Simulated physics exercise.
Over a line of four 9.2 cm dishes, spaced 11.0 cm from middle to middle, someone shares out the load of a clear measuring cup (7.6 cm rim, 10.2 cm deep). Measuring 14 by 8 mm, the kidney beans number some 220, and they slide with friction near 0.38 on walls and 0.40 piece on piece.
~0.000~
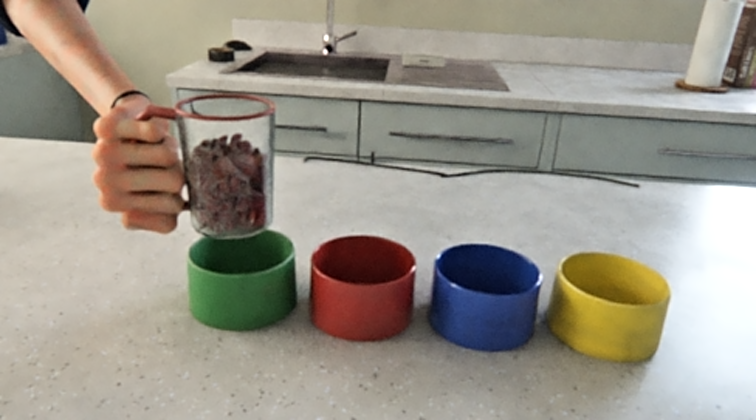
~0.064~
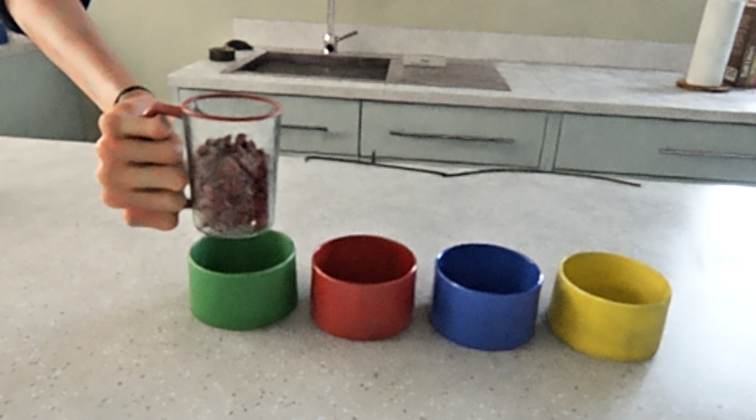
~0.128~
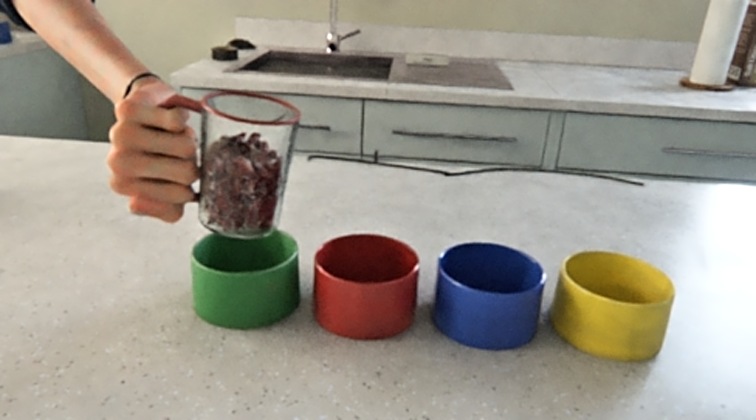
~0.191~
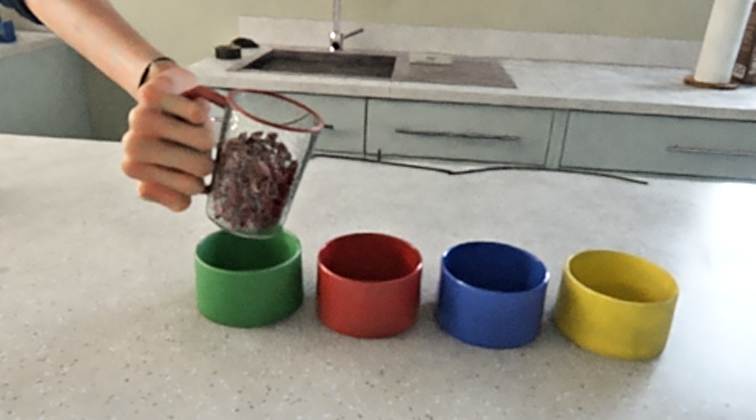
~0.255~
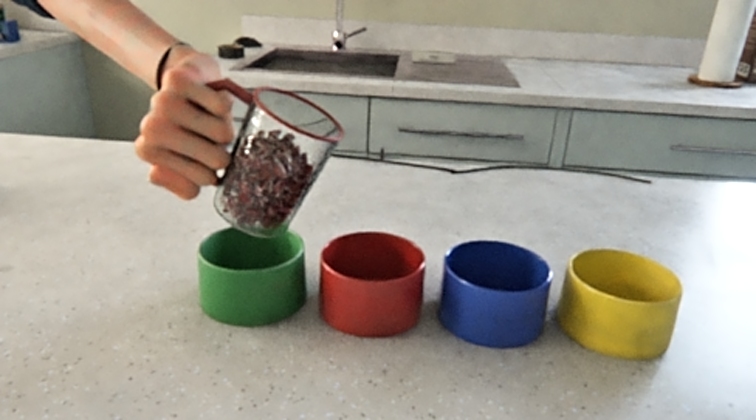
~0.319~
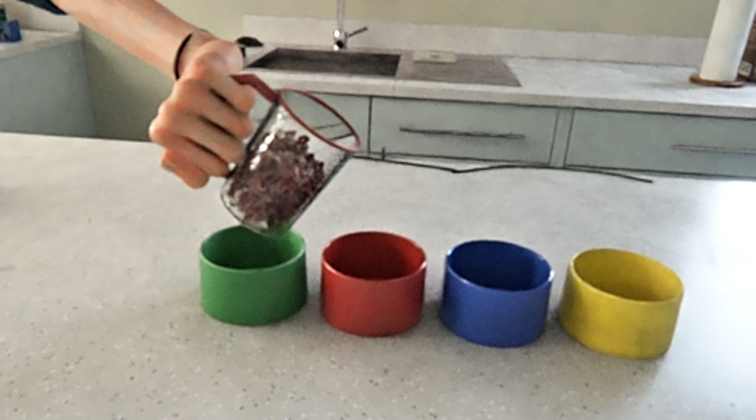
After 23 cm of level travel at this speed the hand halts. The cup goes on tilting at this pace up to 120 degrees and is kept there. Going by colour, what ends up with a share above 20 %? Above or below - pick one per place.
Red: Below; blue: Above; green: Below; yellow: Below; counter: Below.
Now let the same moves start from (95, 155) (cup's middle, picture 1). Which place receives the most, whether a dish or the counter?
Largest amount ends at red.
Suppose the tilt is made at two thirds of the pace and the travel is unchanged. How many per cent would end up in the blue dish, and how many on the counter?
Shares: Blue at 20; counter at 50.
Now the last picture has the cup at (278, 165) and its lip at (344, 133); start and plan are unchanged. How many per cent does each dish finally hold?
Red 0, blue 90, green 0, yellow 0.
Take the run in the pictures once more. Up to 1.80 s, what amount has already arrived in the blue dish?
It works out to some 95 per cent.
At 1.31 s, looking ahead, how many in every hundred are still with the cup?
Roughly 5 percent.
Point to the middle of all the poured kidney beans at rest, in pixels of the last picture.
Look around (504, 292) in the last picture.
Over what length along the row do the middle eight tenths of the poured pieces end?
5 centimetres.
After 0.92 s, tilt 113 degrees; cup holds 90 %, blue 5 %.
Then, at 1.31 s, tilt 120 degrees; cup holds 5 %, blue 90 %.
Then, at 1.80 s, tilt 120 degrees; cup holds 0 %, blue 95 %.
In the end, at 2.1 s, red 0 %, blue 95 %, green 0 %, yellow 0 %, counter 5 %.
